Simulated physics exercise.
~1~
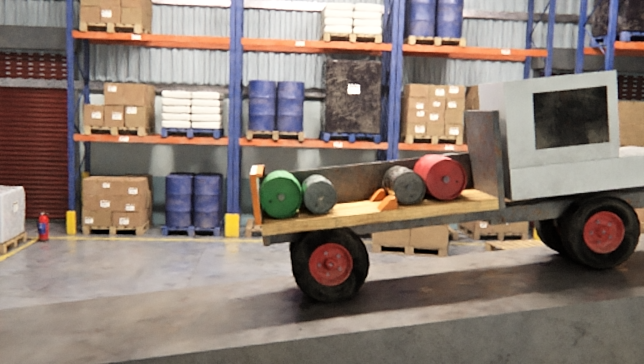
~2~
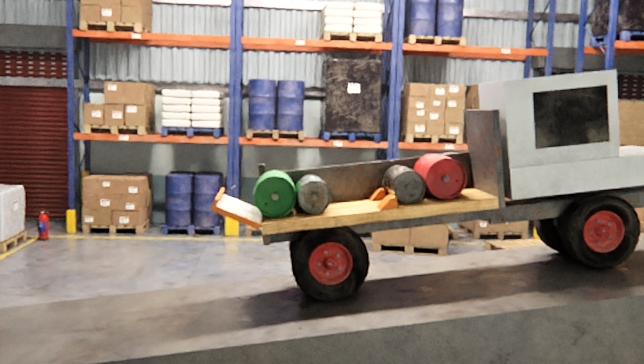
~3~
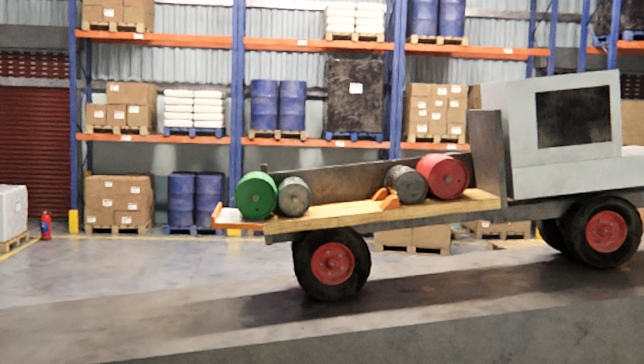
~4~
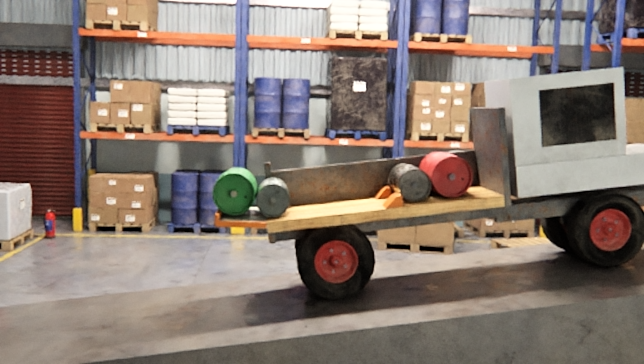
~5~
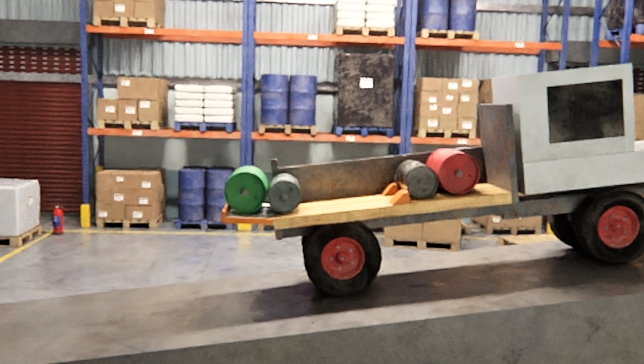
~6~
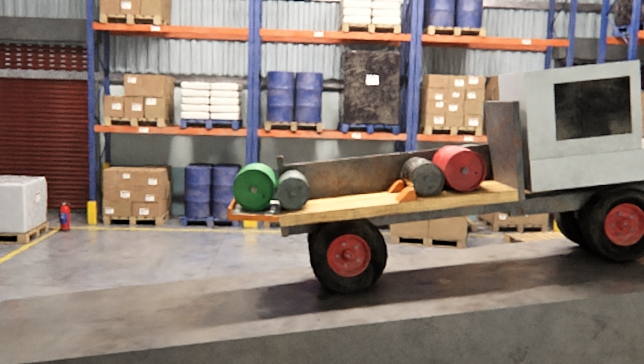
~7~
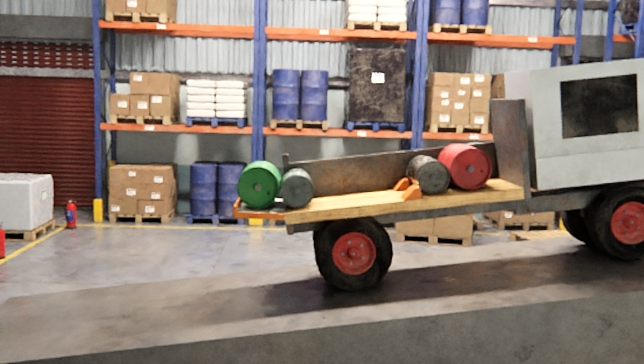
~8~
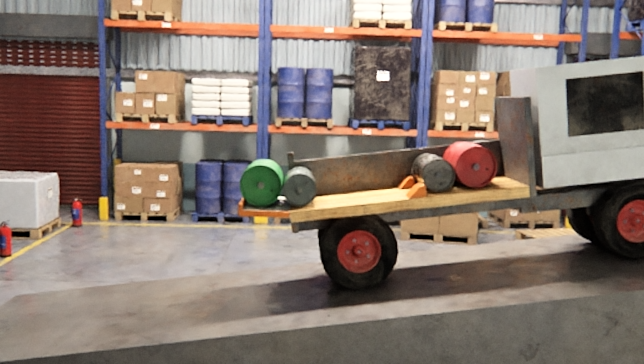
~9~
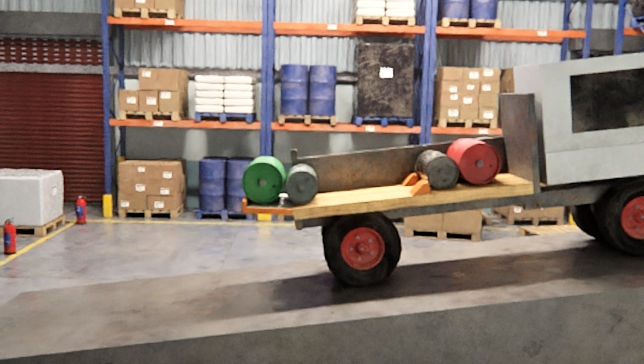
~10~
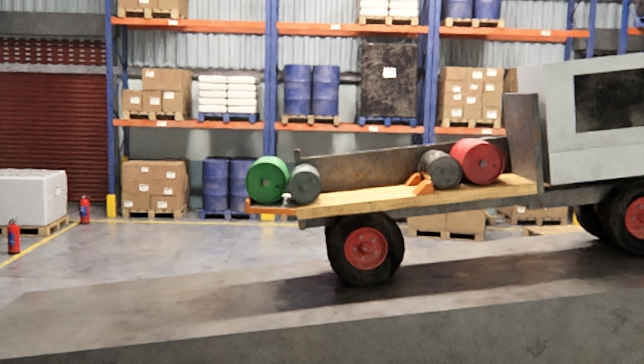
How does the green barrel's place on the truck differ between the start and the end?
At the start the green barrel sits on the truck bed, just inside the raised orange tailgate. At the end it rests farther left, out on the lowered tailgate.
A truck's orange tailgate drops, and a green barrel rolls left onto it and stays.
